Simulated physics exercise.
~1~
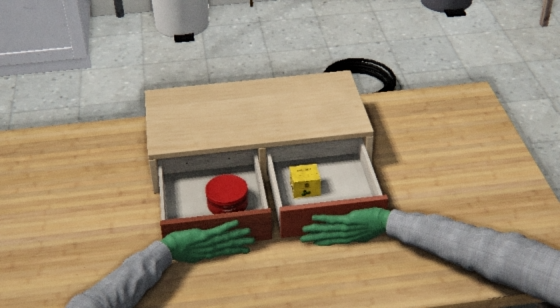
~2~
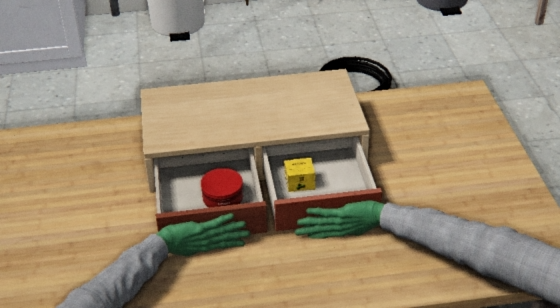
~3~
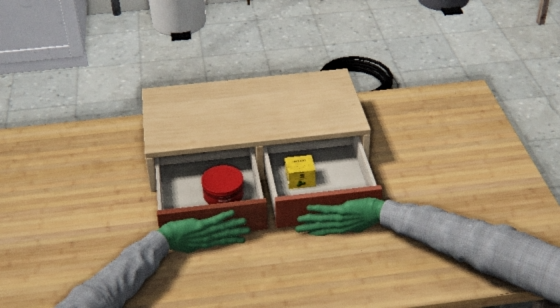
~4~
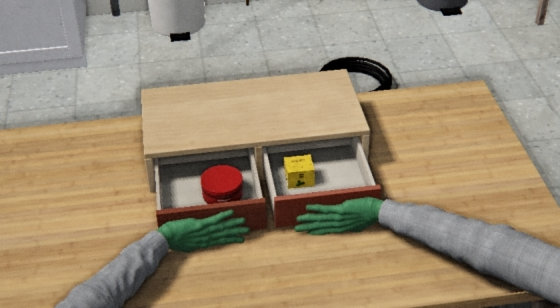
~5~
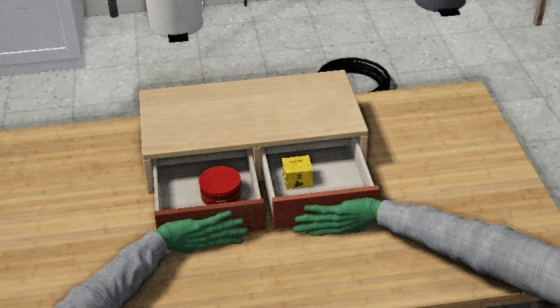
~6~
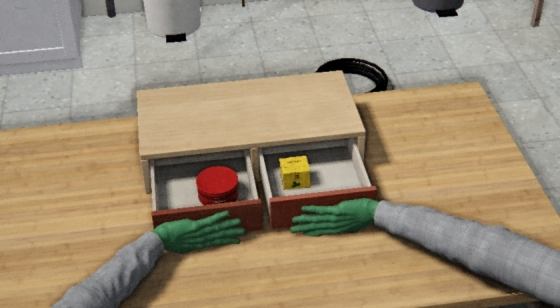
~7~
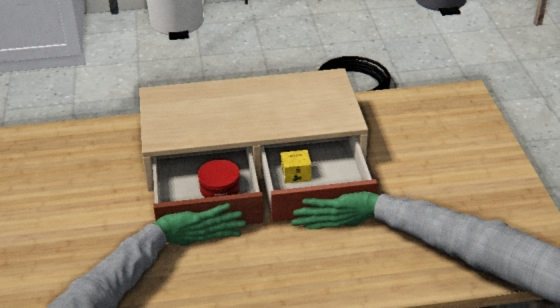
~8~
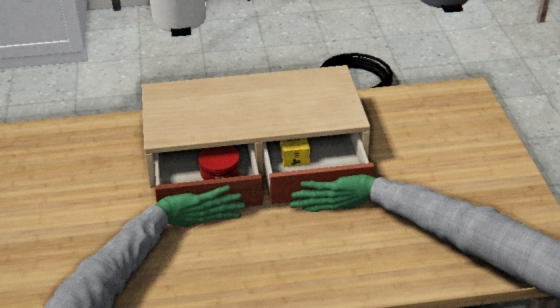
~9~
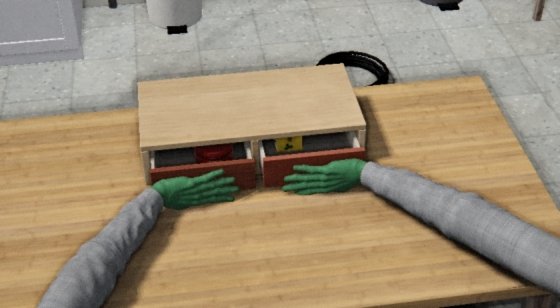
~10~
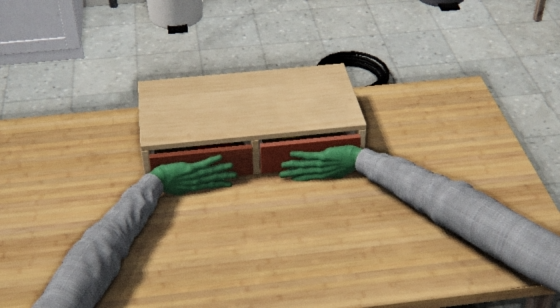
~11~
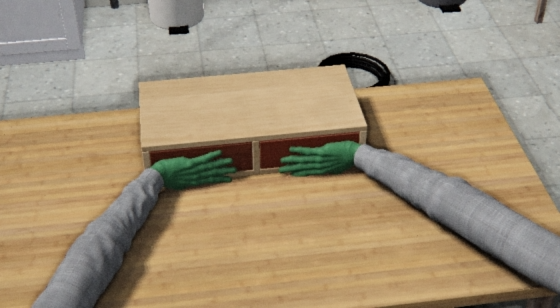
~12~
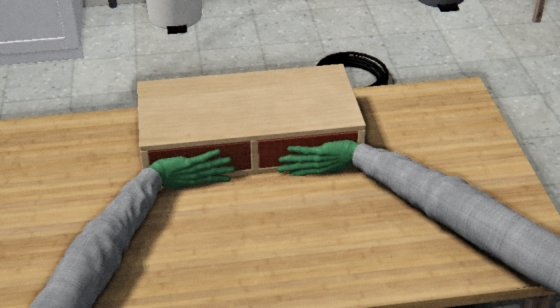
The footage shows a small wooden chest on a table with two open drawers, a red tub in the left and a yellow carton in the right, as two green-gloved hands rest at their fronts, then push both drawers in together until they are closed.
